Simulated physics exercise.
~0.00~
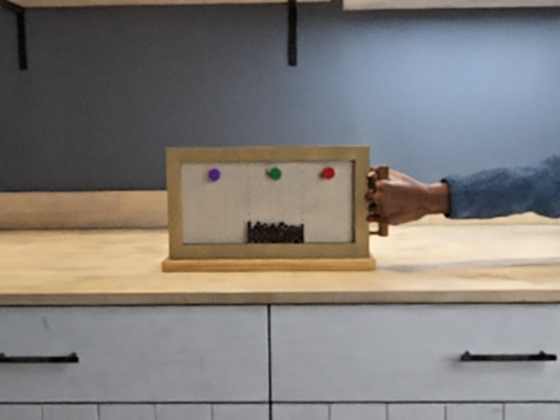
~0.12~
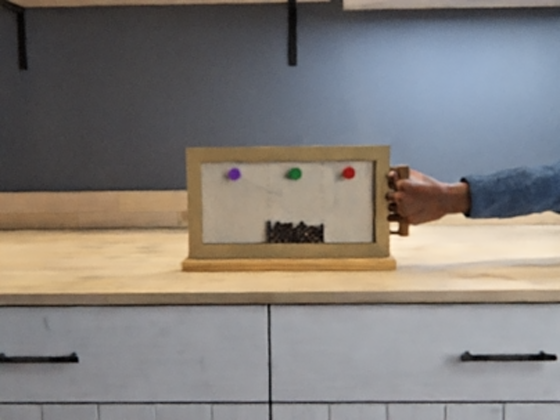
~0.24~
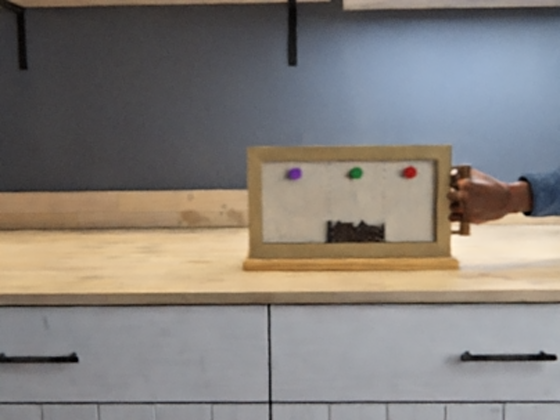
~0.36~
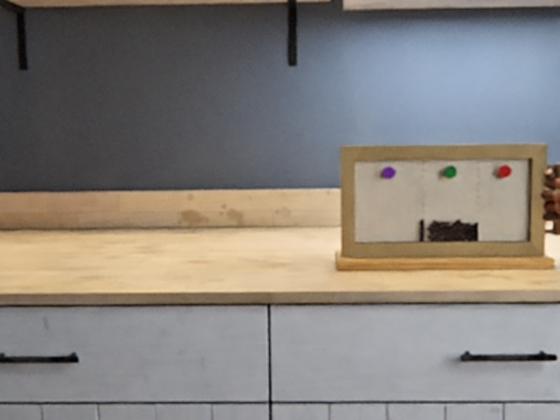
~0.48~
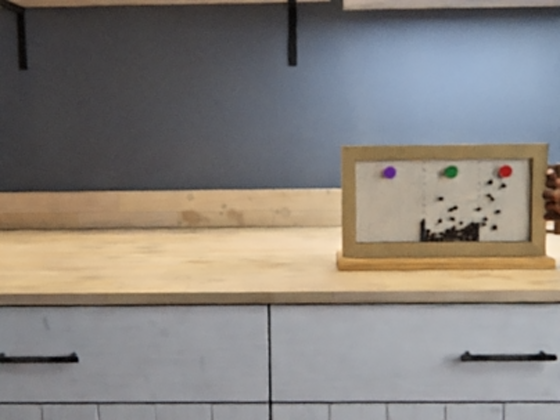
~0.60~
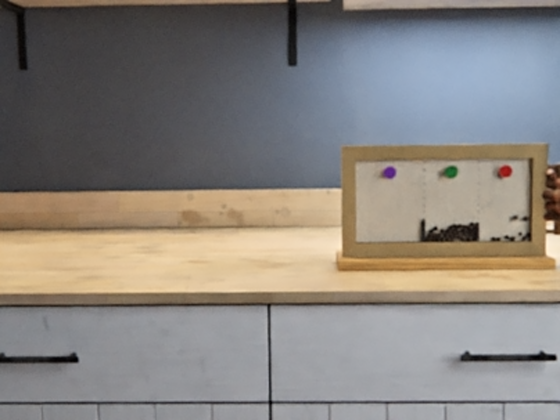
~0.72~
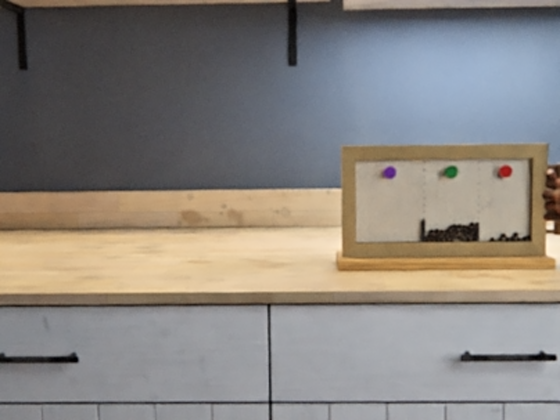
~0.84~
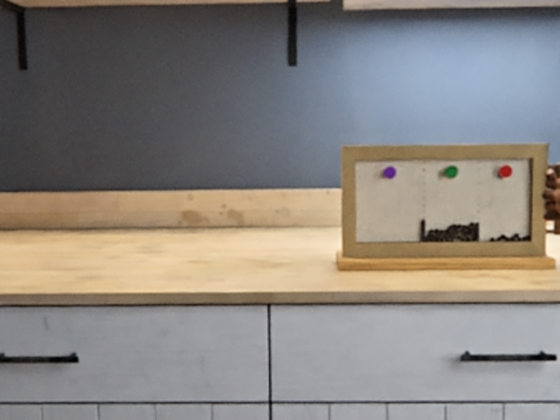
The video shows a hand sliding a framed clear-fronted case of small dark pills rightward along a wooden counter until it stops; some pills then spill out of the middle pile and settle beneath the red sticker, while most remain below the green one and none lie under purple.
